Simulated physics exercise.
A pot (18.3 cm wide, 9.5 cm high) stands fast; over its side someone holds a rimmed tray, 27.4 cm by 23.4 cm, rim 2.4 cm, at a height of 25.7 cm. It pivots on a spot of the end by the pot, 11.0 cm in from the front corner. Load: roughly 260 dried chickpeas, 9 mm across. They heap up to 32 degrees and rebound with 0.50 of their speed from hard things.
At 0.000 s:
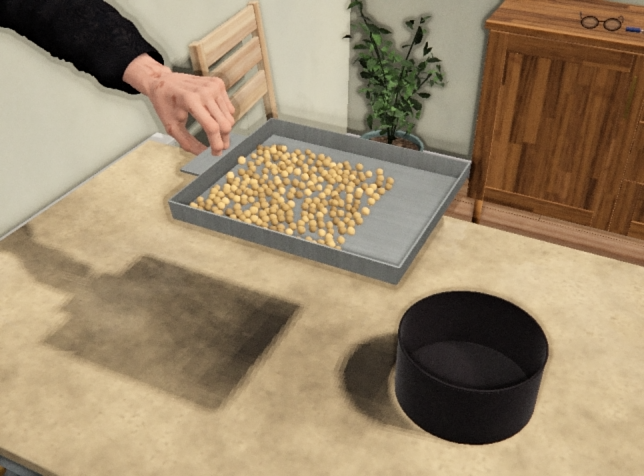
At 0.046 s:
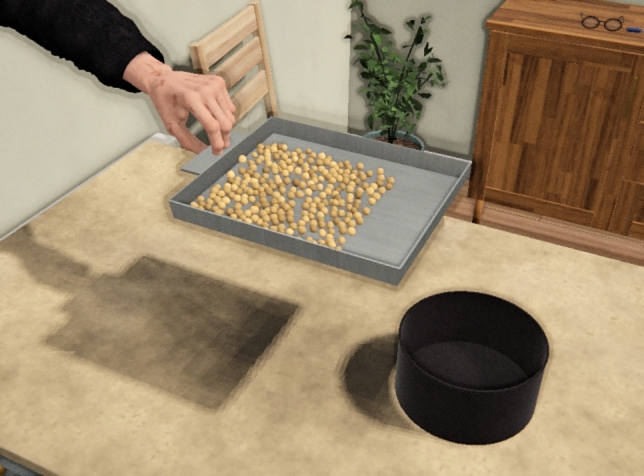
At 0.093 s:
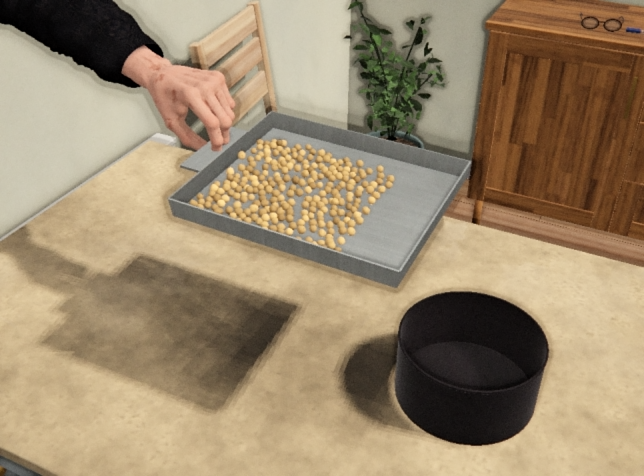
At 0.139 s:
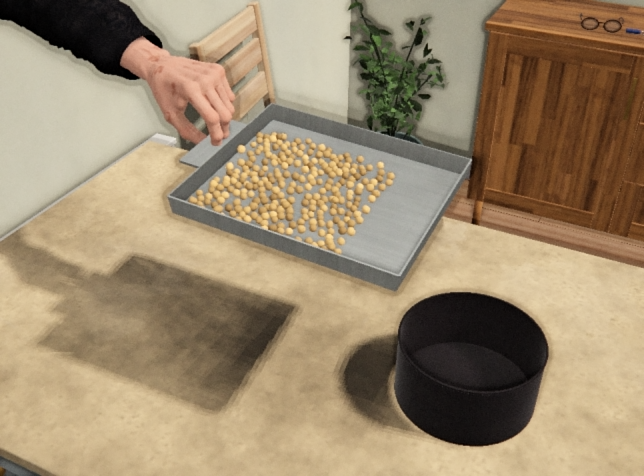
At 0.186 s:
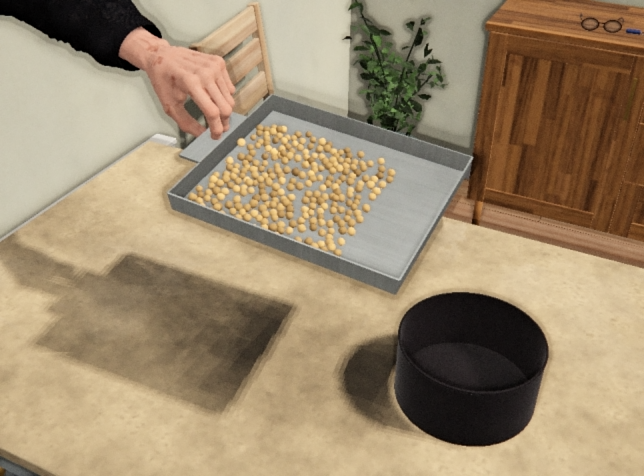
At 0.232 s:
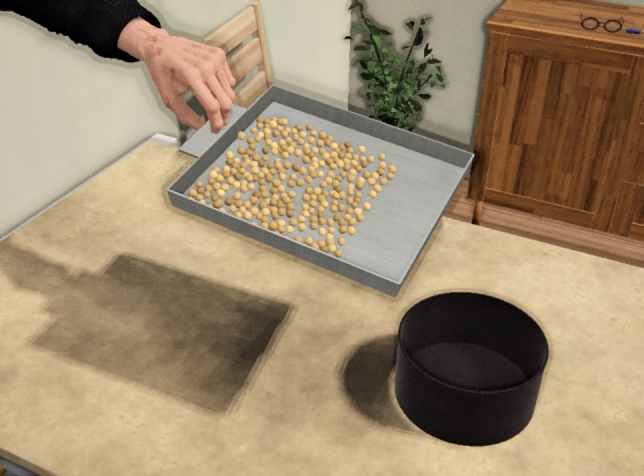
Above a table with a black pot, a hand slightly tilts a tray of chickpeas.
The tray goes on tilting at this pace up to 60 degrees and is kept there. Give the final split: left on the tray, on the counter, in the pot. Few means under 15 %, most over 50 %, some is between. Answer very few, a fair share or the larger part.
Tray: The larger part, counter: Very few, pot: Very few.
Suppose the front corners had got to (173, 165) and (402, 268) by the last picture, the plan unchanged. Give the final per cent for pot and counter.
Pot 0, counter 5.
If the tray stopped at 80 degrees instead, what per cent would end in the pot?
It would be near 0 per cent.
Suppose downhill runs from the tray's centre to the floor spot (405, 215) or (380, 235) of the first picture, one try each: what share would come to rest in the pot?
About 5 and 0 per cent.
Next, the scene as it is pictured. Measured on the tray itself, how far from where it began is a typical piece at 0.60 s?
Some 6 cm.
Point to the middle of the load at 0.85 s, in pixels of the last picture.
Near (337, 231).
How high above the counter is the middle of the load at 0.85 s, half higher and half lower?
Some 28 cm.
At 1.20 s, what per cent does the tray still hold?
About 100 per cent.
Then, at 0.60 s, tilt 35 degrees; the tray holds 100 %, the pot 0 %.
Then, at 0.85 s, tilt 51 degrees; the tray holds 100 %, the pot 0 %.
After 1.20 s, tilt 60 degrees; the tray holds 100 %, the pot 0 %.
At rest (1.8 s), tray 95 %, counter 5 %, pot 0 %.
